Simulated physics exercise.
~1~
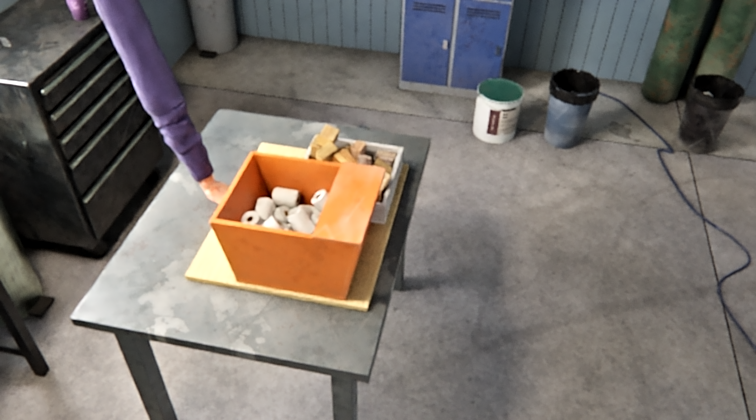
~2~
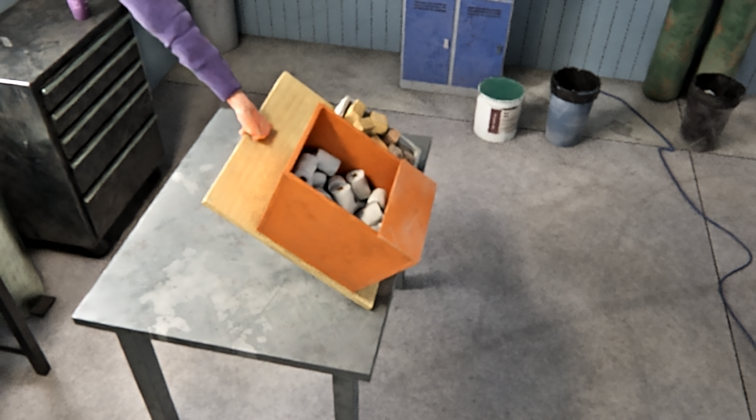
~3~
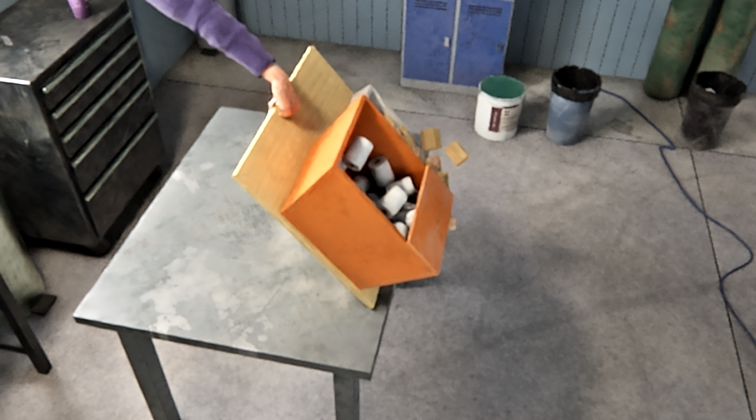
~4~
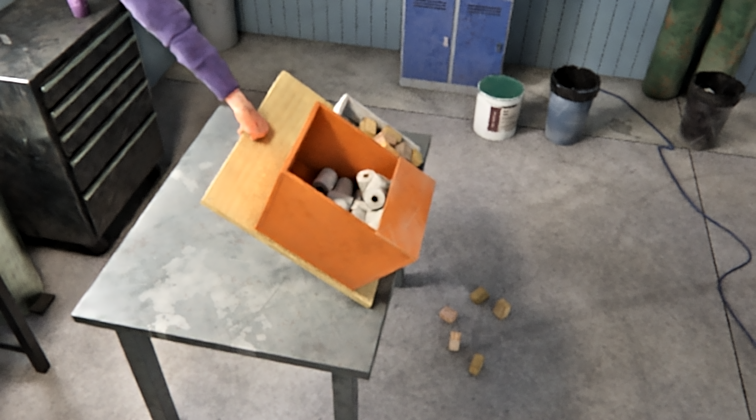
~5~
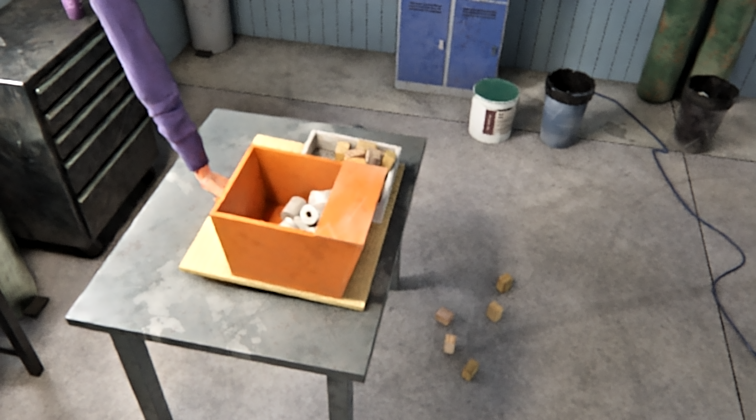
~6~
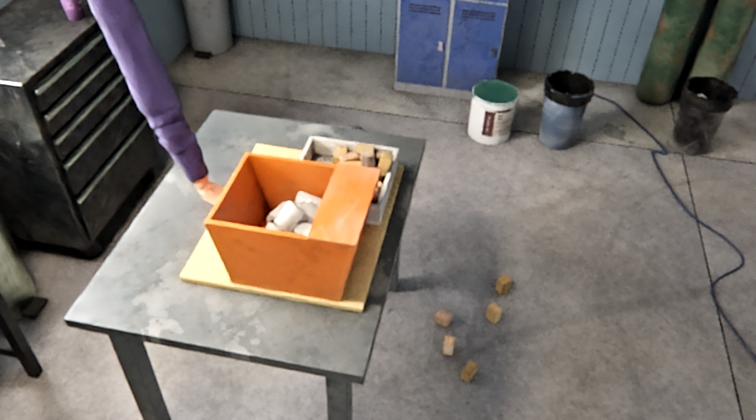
A worker's arm tilts a board with two crates rightward, spilling five wooden blocks from the white crate, then lowers it flat.
